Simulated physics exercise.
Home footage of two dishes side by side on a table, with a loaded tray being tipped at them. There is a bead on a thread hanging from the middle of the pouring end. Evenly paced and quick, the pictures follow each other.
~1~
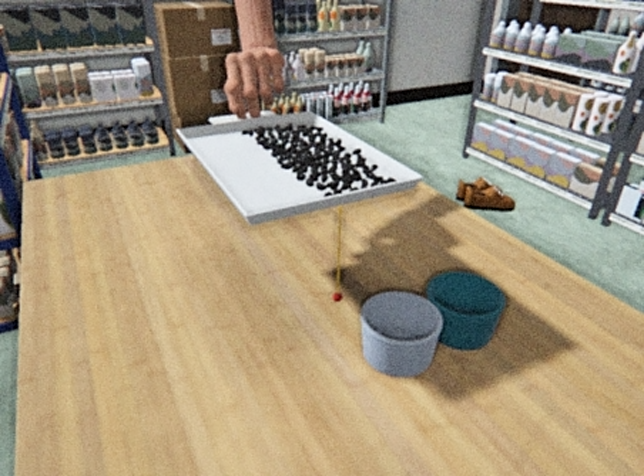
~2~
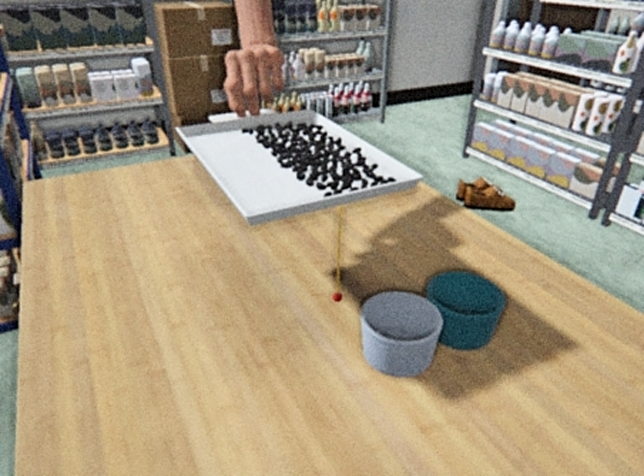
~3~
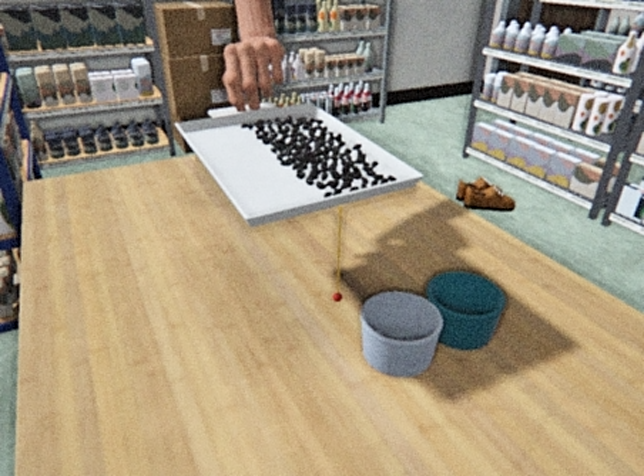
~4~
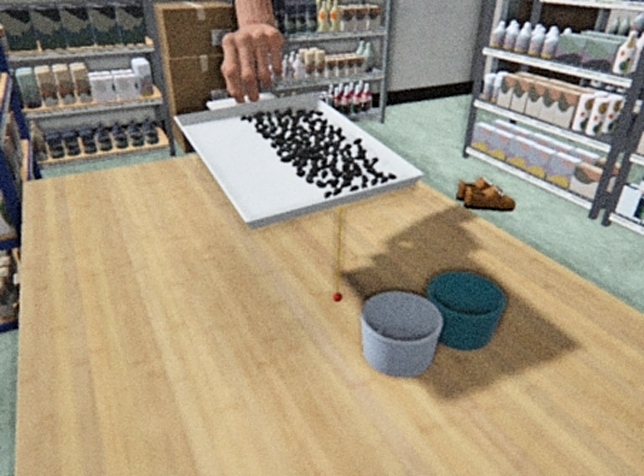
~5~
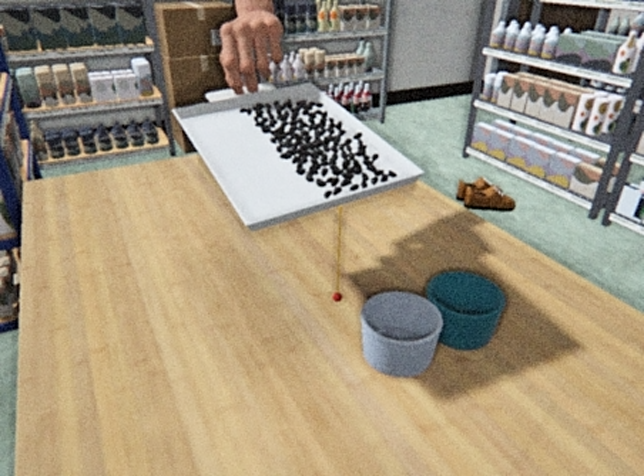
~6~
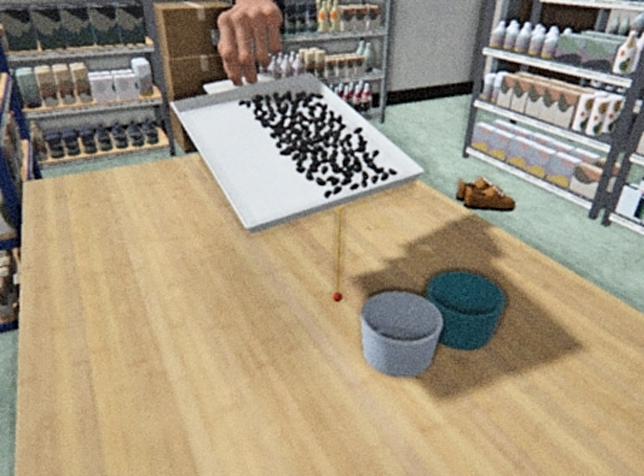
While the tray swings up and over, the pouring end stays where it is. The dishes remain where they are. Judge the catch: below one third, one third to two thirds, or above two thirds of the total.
My judgement: Below one third of the total.
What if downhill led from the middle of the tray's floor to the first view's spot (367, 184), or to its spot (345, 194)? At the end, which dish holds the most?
In the first case it's the dish to the left, and in the second it's the dish to the left.
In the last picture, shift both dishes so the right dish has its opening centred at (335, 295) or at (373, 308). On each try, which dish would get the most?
First try, the dish at left; second try, the dish at left.
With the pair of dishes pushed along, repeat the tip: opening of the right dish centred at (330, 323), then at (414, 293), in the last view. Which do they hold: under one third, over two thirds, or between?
Try one: Over two thirds. Try two: Under a third.
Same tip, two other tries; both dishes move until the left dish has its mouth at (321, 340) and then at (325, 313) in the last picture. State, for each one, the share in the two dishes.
You'd end up with around 30 per cent and then around 10 per cent.
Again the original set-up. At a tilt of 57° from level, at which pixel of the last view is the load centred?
The load is centred near (283, 207).
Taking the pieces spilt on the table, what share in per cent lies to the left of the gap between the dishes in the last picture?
Share on the left: Near 100 %.
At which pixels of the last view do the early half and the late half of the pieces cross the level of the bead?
Near (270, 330) and later near (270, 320).
Shortly afterwards, tray tipped steeply; the bulk on the tray; a little outside both; a little in the air.
Next, tray tipped right over; only a few on the tray; all but a few outside both; only a few in the air.
Some moments later, tray tipped past a quarter turn; the whole lot outside both.
In the end, tray tipped past a quarter turn; none at all in the left dish; none at all in the right dish; the whole lot outside both.
